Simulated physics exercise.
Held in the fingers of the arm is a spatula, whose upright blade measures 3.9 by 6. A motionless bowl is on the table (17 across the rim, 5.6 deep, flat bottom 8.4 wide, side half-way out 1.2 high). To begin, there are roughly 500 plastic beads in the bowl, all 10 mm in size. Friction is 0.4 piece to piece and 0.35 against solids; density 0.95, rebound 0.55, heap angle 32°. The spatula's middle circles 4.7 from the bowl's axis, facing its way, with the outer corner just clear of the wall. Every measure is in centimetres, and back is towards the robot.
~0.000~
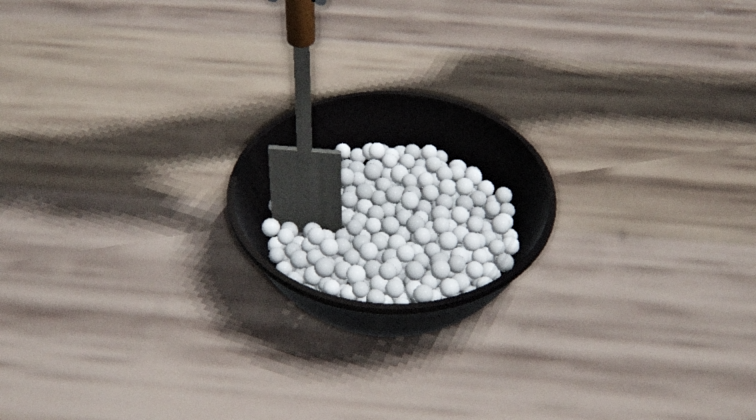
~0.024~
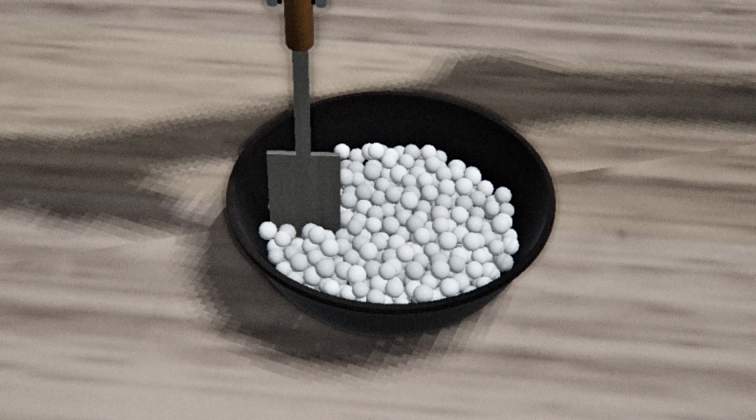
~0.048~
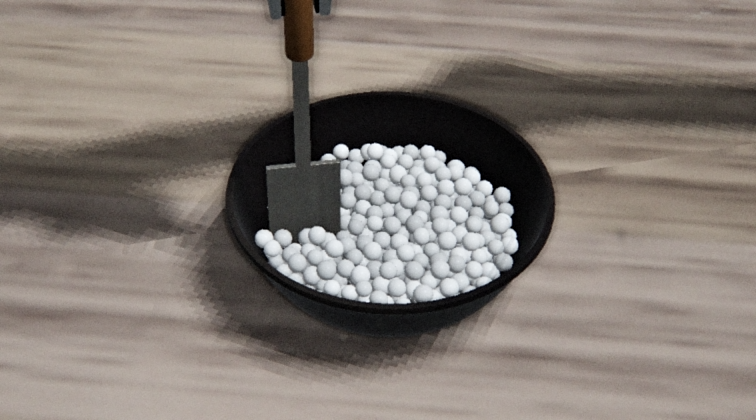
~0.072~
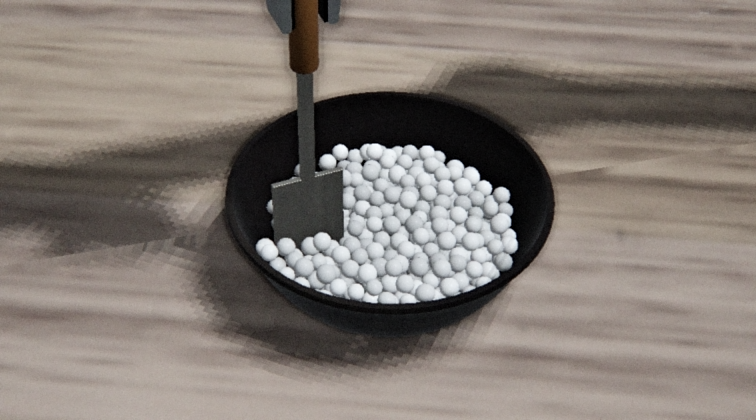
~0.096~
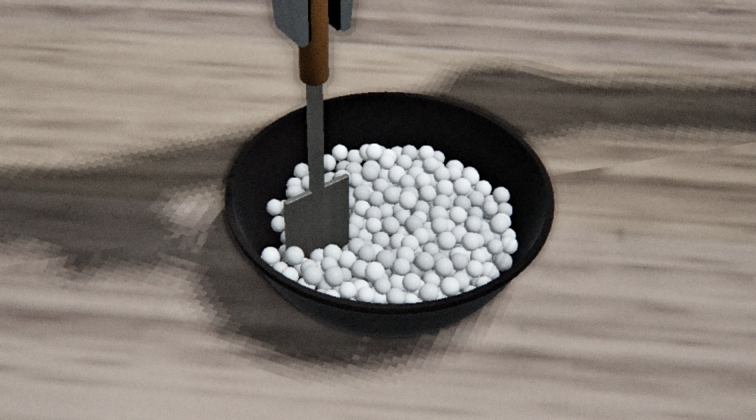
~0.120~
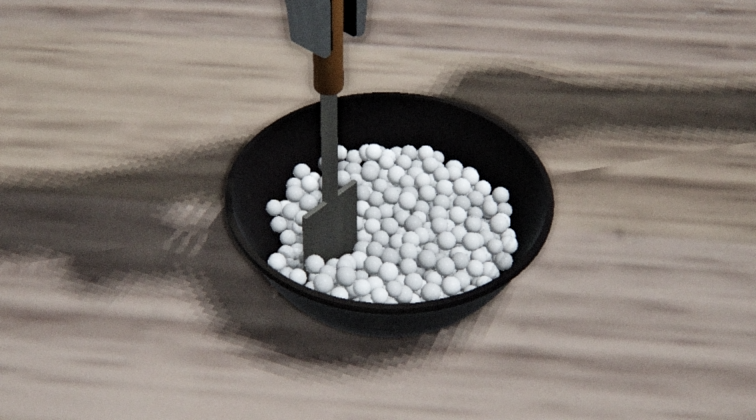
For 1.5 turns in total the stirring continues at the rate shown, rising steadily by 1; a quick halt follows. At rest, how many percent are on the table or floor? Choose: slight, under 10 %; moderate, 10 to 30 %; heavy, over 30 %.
It is moderate.
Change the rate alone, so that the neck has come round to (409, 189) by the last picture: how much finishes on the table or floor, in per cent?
It comes to around 45 percent.
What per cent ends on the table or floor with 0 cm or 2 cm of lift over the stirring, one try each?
Roughly 25 percent, then roughly 10 percent.
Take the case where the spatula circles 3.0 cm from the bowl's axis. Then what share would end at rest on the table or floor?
Near 5 %.
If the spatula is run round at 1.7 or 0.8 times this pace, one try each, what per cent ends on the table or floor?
Roughly 35 and 15 per cent.
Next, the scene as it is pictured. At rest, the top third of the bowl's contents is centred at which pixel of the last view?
The centre sits around (445, 211) in the last picture.
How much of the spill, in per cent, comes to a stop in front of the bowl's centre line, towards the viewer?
Near 50 in a hundred.
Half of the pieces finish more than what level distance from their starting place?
Near 5 cm.
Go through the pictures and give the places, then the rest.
In the first picture, spatula neck at (304, 127), 0° round; upper third of the load around (397, 224), from x 270 to 510, top at y 150; 499 in the bowl.
In the second picture, spatula neck at (303, 131), 4° round; upper third of the load around (397, 224), from x 270 to 510, top at y 150.
In the third picture, spatula neck at (302, 142), 15° round; upper third of the load around (393, 225), from x 265 to 510, top at y 150.
In the fourth picture, spatula neck at (307, 154), 28° round; upper third of the load around (392, 232), from x 265 to 510, top at y 150.
In the fifth picture, spatula neck at (316, 166), 41° round; upper third of the load around (393, 236), from x 270 to 510, top at y 150.
In the sixth picture, spatula neck at (330, 176), 54° round; upper third of the load around (392, 241), from x 275 to 510, top at y 150; 499 in the bowl.
By 0.47 s, 244° round, highest piece 8 above the table; 459 in the bowl, 29 on the table or floor, 11 in flight or on the tool.
By 0.82 s, 74° round, highest piece 7 above the table; 424 in the bowl, 68 on the table or floor, 7 in flight or on the tool.
By 1.20 s, 180° round, highest piece 5 above the table; 405 in the bowl, 94 on the table or floor.
By 1.90 s, 180° round, highest piece 5 above the table; 405 in the bowl, 94 on the table or floor.
Final count, 405 in the bowl, 94 on the table or floor. That is 19 % on the table or floor.
